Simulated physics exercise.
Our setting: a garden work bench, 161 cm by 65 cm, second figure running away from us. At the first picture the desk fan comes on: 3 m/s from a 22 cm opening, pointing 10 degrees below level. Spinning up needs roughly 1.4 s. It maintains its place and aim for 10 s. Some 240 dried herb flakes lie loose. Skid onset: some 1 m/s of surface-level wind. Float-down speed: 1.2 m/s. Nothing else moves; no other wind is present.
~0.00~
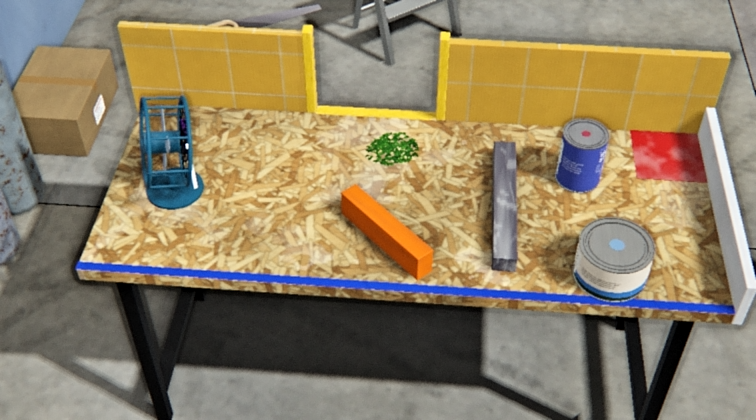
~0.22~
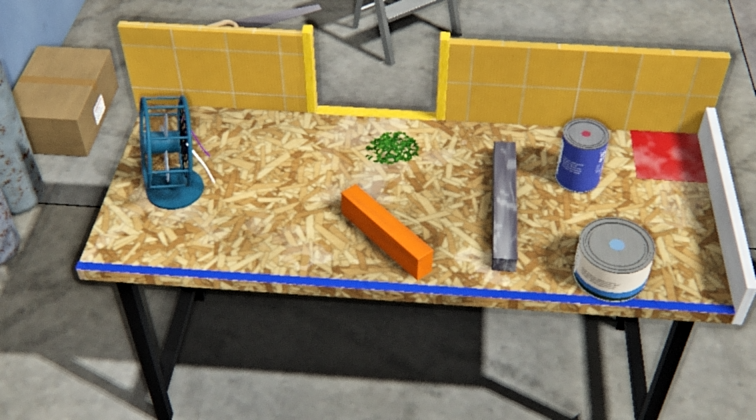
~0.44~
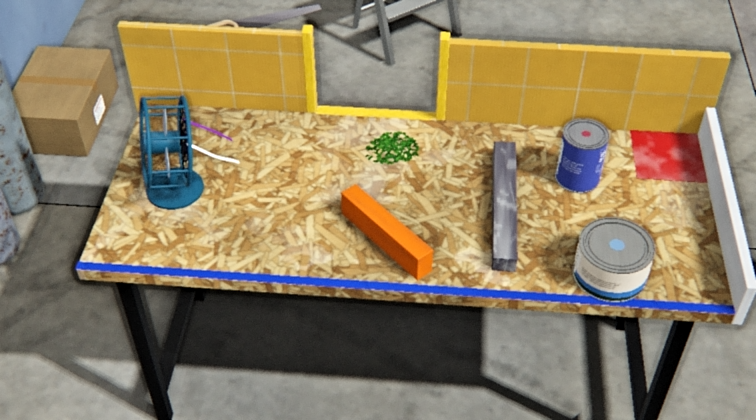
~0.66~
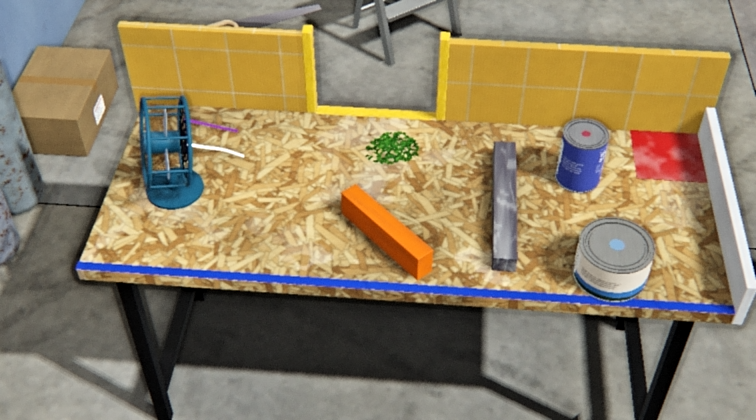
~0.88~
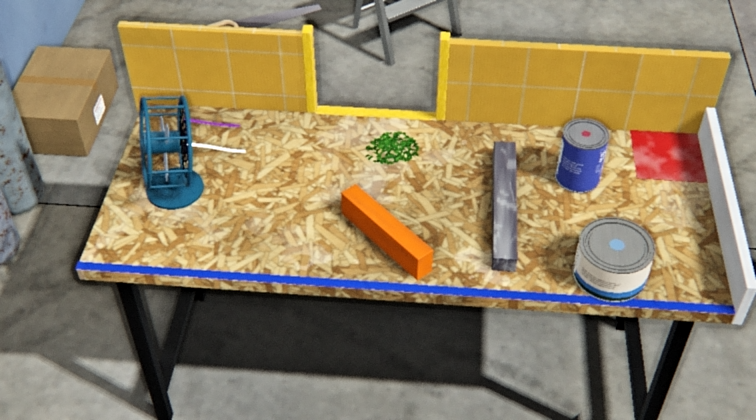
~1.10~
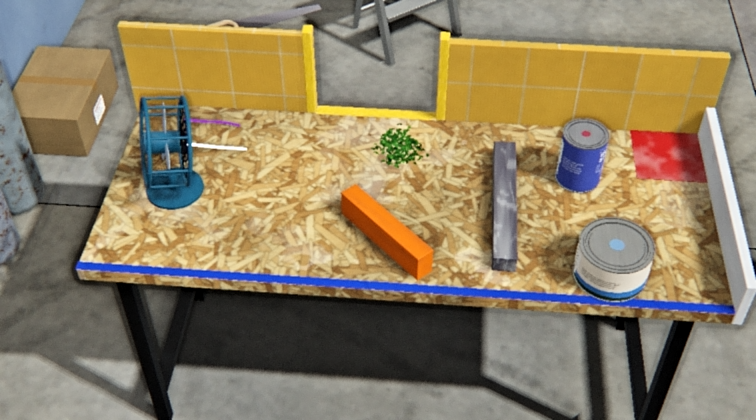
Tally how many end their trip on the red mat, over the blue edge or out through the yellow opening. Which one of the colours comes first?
My answer: Blue.
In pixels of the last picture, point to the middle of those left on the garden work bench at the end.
The middle lands close to (698, 137) in pixels.
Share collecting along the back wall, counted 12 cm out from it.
It comes to close to 20 per cent.
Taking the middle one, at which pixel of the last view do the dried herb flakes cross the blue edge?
The middle crossing sits close to (730, 314) in the last picture.
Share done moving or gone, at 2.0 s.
Estimated share: Near 25 %.
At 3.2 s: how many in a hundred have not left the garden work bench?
Some 40 per cent at that time.
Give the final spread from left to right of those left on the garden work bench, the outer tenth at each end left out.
Roughly 60 cm.
After 2.0 s the count stands so, 43 % are on the red mat, 11 % out through the yellow opening and 0 % over the blue edge; the middle of those still in play is near (705, 175).
After 3.2 s the count stands so, 29 % are on the red mat, 11 % out through the yellow opening and 52 % over the blue edge; the middle of those still in play is near (699, 141).
After 5.5 s the count stands so, 22 % are on the red mat, 11 % out through the yellow opening and 61 % over the blue edge; the middle of those still in play is near (698, 138).
After 10.0 s, at the end, 20 % are on the red mat, 11 % out through the yellow opening and 65 % over the blue edge; the middle of those still in play is near (698, 137).
